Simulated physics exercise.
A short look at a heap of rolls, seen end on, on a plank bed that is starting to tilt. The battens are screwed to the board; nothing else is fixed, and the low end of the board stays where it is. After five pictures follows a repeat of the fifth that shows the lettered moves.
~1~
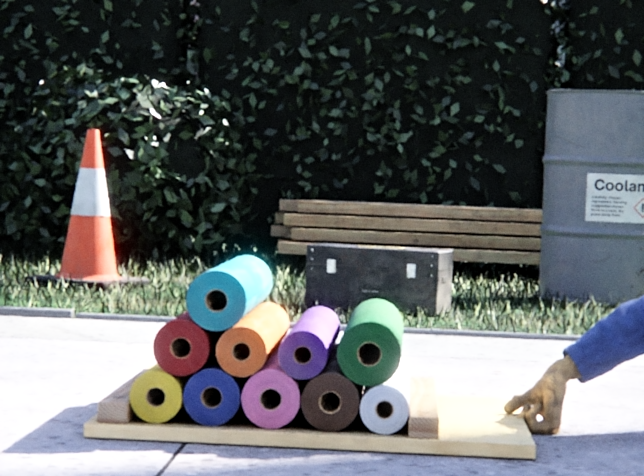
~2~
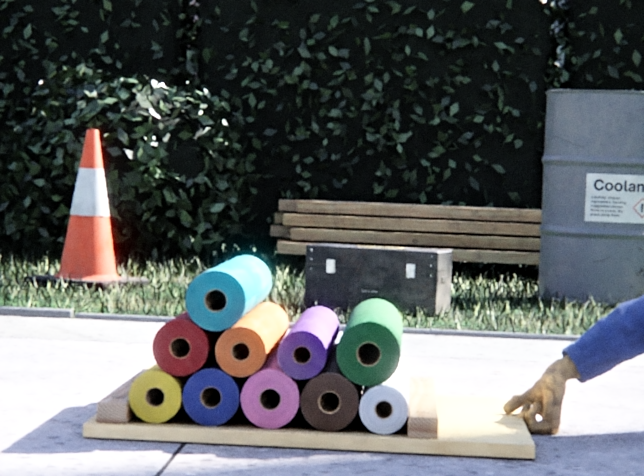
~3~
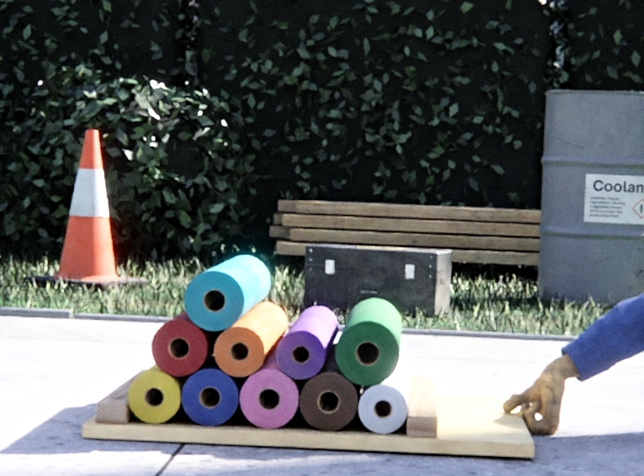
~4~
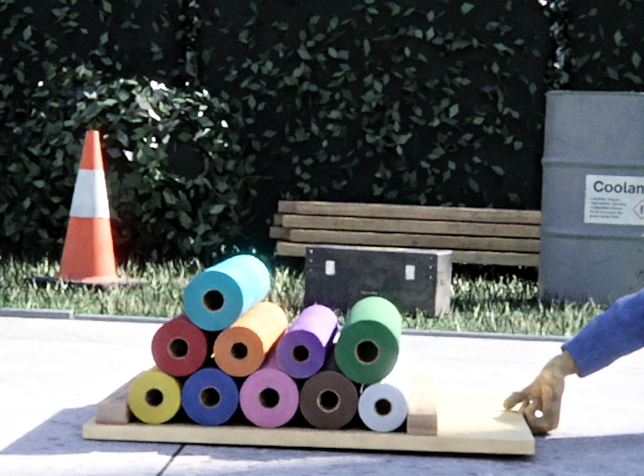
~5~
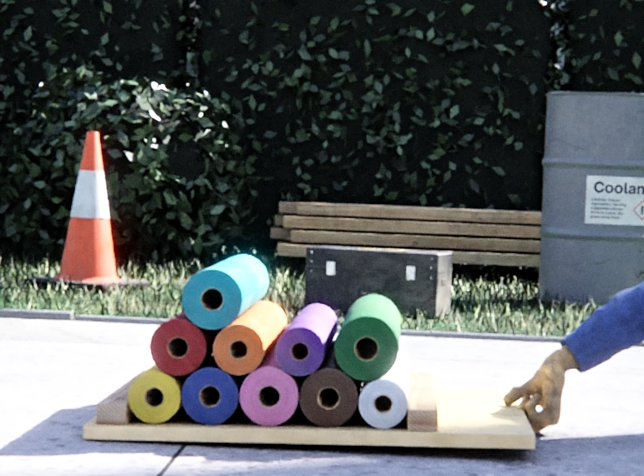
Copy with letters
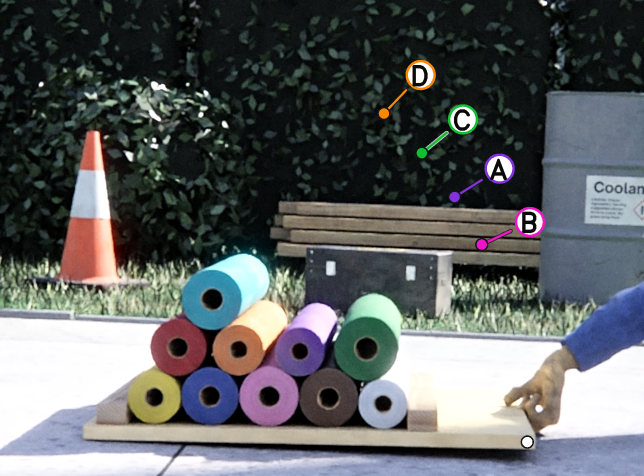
At the start, colored rolls sit stacked end on between wooden battens on a board, a turquoise one on top, while a hand at the right grips the board's end. The hand then raises that end very slightly, and the rolls keep their places in the stack.
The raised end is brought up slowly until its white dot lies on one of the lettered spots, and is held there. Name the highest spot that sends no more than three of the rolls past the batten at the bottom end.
The answer is mark B.
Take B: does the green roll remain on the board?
The green roll: Yes.
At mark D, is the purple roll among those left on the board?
No, with D.
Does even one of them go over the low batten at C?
Yes, at C.
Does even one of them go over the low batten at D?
Yes, at D.
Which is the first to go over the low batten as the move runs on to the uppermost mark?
The red one.
On the marked copy, A at (454, 197); B at (481, 244); C at (422, 153); D at (384, 114); the white dot at (527, 442).
Following B. Soon after the start, board at 16°.
Later, board at 28°.
In the end, board at 28°, two over the low batten (red, turquoise).
As for the rest, A four over the low batten (red, orange, purple, turquoise); C five over the low batten; D five over the low batten.
